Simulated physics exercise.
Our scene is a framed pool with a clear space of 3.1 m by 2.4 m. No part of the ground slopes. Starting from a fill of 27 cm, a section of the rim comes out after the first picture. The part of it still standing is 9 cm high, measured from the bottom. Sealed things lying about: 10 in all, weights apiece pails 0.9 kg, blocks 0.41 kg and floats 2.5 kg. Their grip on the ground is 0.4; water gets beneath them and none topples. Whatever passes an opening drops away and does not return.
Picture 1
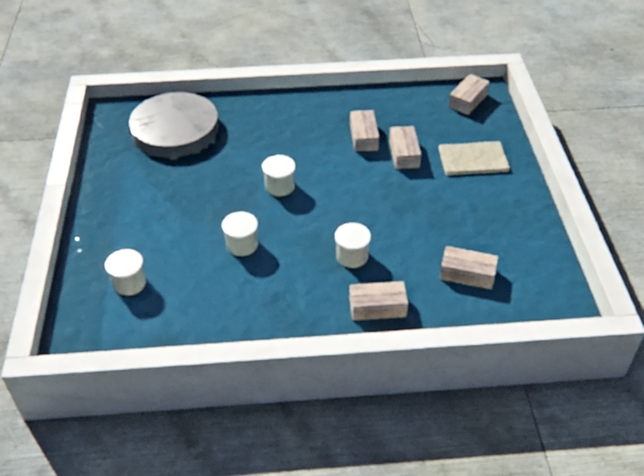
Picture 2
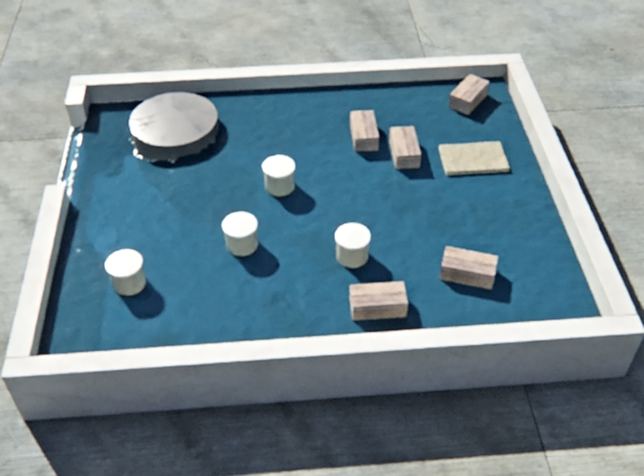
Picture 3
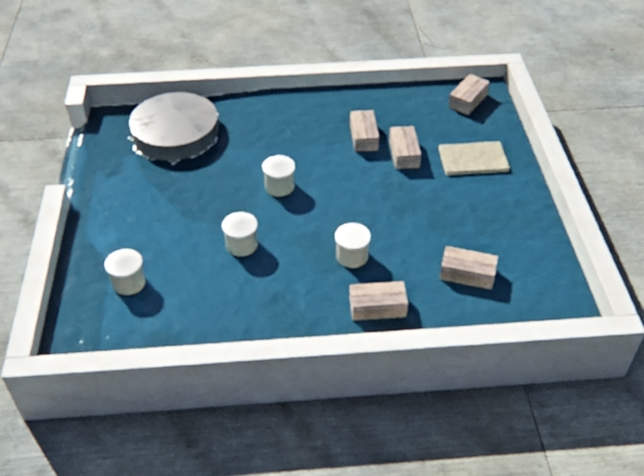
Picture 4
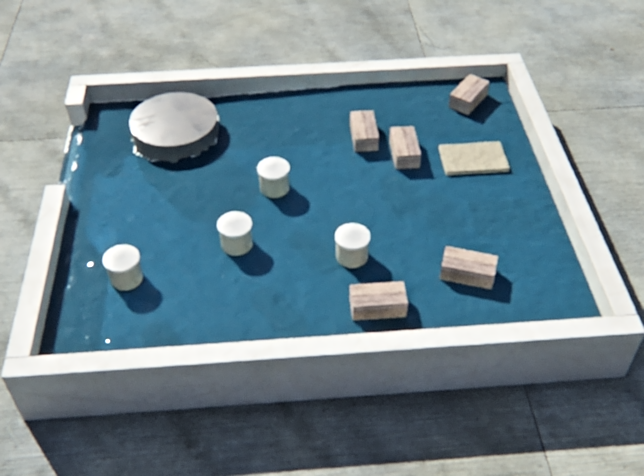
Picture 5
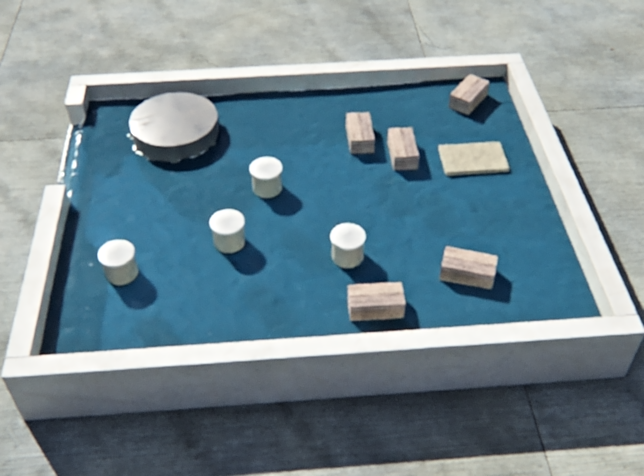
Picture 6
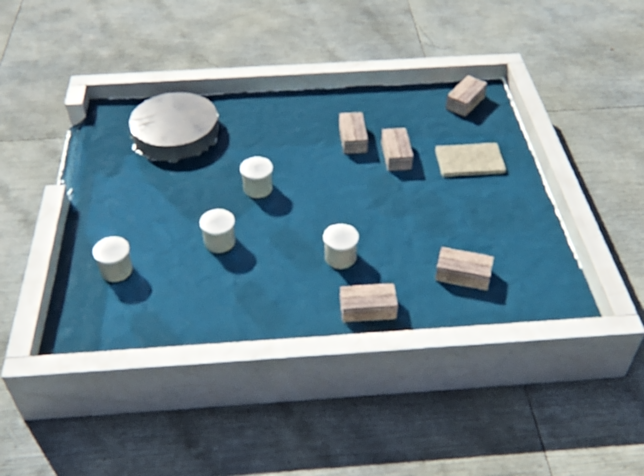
White floats and wooden blocks drifting slightly left in a framed blue pool after a section of the left rim comes out.
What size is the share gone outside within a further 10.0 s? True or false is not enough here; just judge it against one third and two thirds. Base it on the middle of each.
It lies below the lower mark.
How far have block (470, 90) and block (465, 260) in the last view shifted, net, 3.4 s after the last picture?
Answer, in order asked: 5 cm, 10 cm.
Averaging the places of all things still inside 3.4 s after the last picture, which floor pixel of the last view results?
I'd say about (317, 224) in the last view.
Then, 0.8 s after the last picture 0 of 10 are out; 10 afloat.
Then, 3.4 s after the last picture 0 of 10 are out; 10 afloat.
Then, 6.0 s after the last picture 1 of 10 are out; 9 afloat.
Then, 10.0 s after the last picture 3 of 10 are out; 7 afloat.
